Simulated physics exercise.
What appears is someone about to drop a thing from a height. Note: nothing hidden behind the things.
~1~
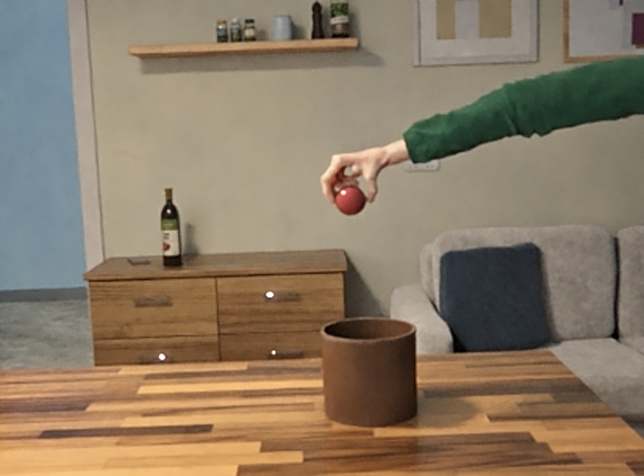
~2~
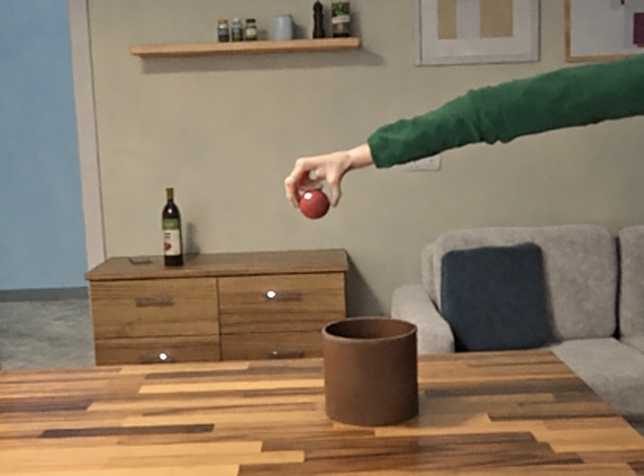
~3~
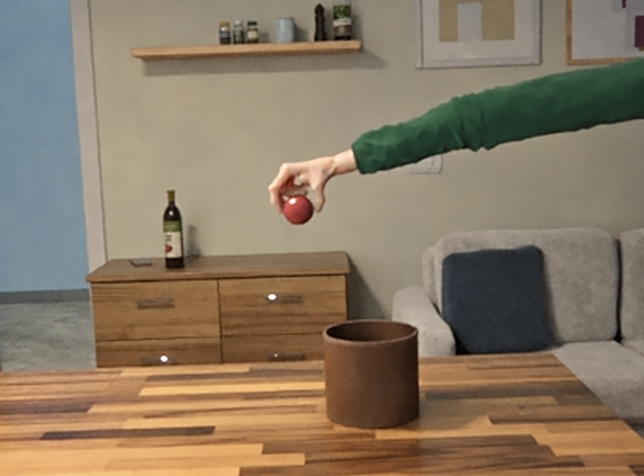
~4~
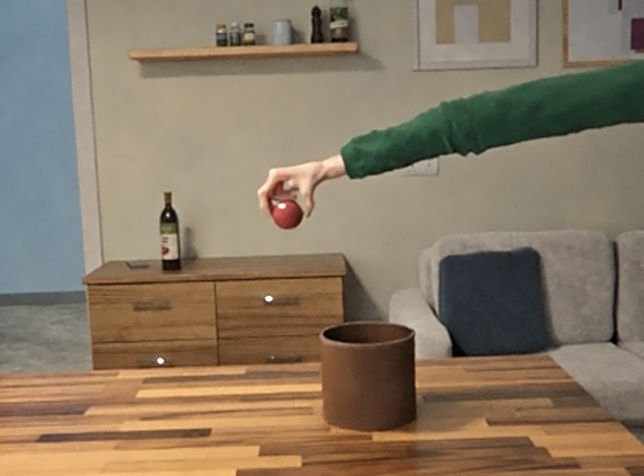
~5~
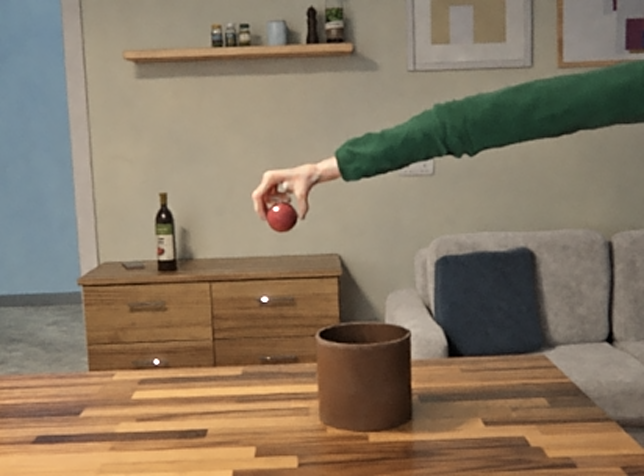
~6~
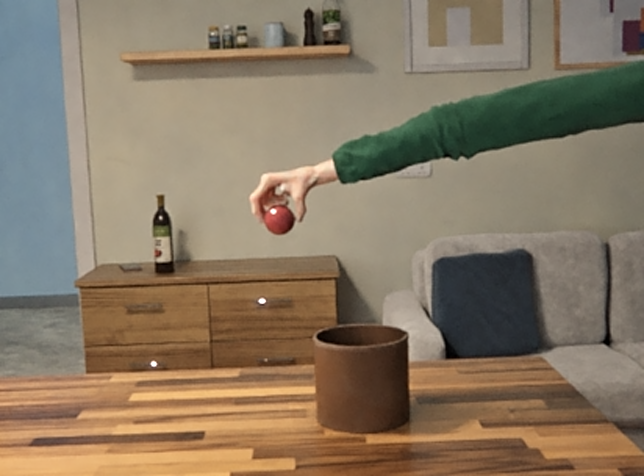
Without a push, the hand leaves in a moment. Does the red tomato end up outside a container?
Yes. Result: A wide drop.
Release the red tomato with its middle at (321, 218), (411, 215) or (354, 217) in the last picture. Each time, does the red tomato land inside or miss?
Try one: It gets in. Try two: It does not go in. Try three: It gets in.
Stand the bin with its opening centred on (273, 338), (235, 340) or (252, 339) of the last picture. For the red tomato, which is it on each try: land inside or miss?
Outcomes in order: Winds up within, winds up out, winds up within.
Then, 0.16 s on from there, red tomato displaced about its own width near (281, 257).
Then, 0.22 s on from there, red tomato on its way down near (283, 303).
Then, 0.30 s on from there, red tomato on its way down near (287, 391).
In the end, the red tomato ends up outside, near (288, 406).
